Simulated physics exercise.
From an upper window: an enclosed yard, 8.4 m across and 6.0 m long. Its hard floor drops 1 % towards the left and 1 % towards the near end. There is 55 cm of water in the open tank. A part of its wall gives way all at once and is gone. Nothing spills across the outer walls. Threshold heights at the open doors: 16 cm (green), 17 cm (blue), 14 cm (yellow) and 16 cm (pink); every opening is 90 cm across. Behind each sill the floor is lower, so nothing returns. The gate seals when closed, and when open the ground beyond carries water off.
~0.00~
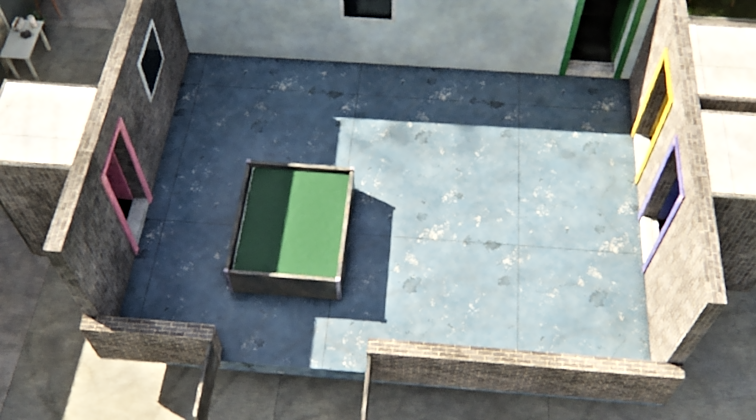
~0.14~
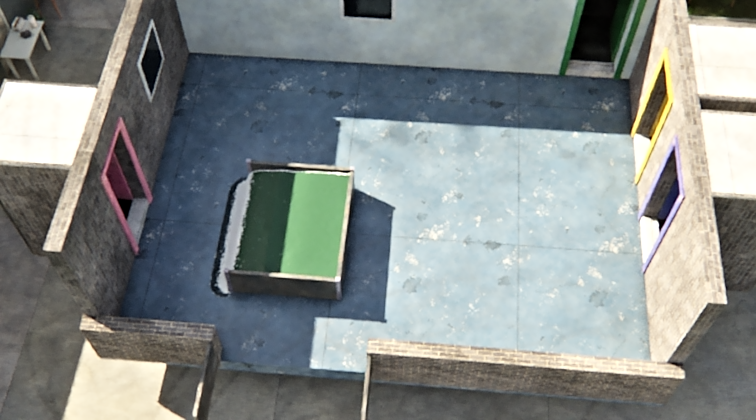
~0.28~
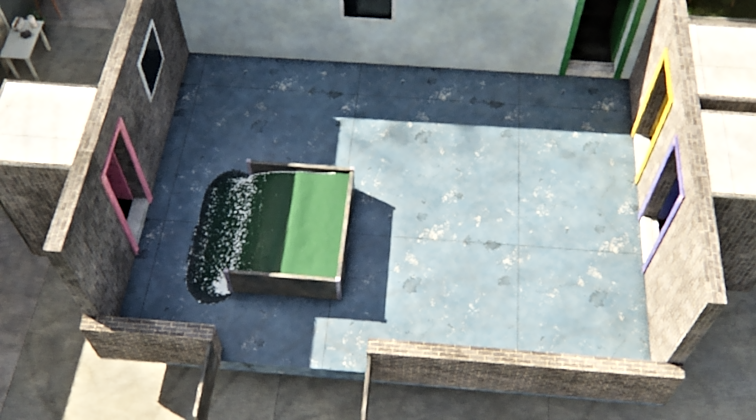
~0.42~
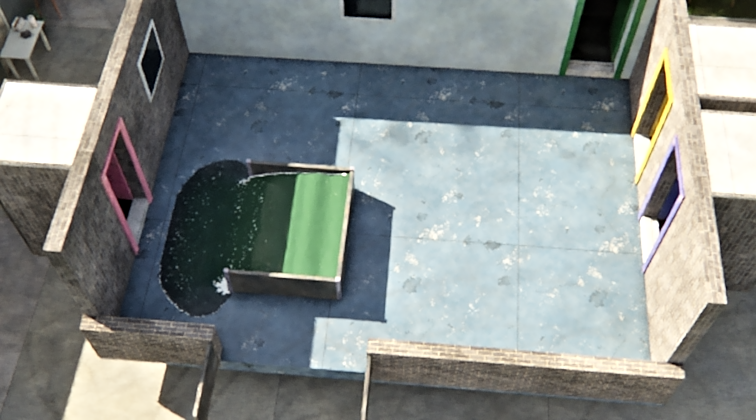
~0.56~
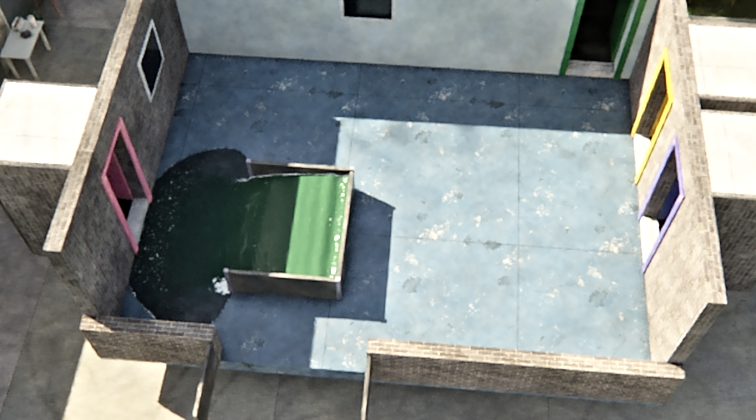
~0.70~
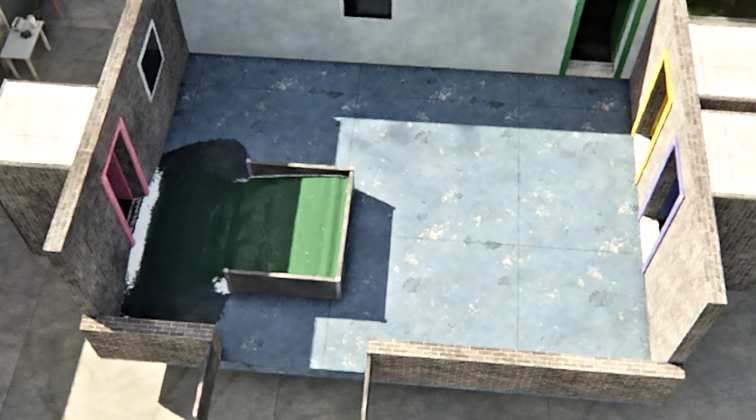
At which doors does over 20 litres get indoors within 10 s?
Within that time: At the green door it keeps below the limit; at the blue door it does not reach the limit; at the yellow door it stays under the limit; at the pink door it goes over the limit.
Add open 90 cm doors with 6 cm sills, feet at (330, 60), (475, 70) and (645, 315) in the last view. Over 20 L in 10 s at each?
In turn: Under, not over, below.
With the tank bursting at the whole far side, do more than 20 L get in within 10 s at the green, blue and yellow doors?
Then: Green under, blue not over, yellow below.
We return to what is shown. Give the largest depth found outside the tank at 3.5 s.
Up to some 24 cm.
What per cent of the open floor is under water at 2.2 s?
Near 20 per cent is wet.
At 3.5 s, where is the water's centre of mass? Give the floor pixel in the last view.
At about (220, 219).
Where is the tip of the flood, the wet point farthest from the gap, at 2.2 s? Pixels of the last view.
Near (190, 54).
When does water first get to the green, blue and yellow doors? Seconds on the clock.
Green not within the 10 s, blue 7.0 s, yellow 10.0 s.
After 1.4 s water covers 15 % of the floor and is deepest (40 cm) near (114, 337); green door not reached, blue door not reached, yellow door not reached, pink door 39 cm at the sill, 75 L in.
After 2.2 s water covers 20 % of the floor and is deepest (40 cm) near (114, 337); green door not reached, blue door not reached, yellow door not reached, pink door 32 cm at the sill, 178 L in.
After 3.5 s water covers 35 % of the floor and is deepest (24 cm) near (114, 337); green door not reached, blue door not reached, yellow door not reached, pink door 18 cm at the sill, 230 L in.
After 6.0 s water covers 60 % of the floor and is deepest (12 cm) near (114, 337); green door not reached, blue door not reached, yellow door not reached, pink door 9 cm at the sill, 233 L in.
After 10.0 s water covers 90 % of the floor and is deepest (7 cm) near (114, 337); green door not reached, blue door 2 cm at the sill, 0 L in, yellow door 2 cm at the sill, 0 L in, pink door 6 cm at the sill, 233 L in.
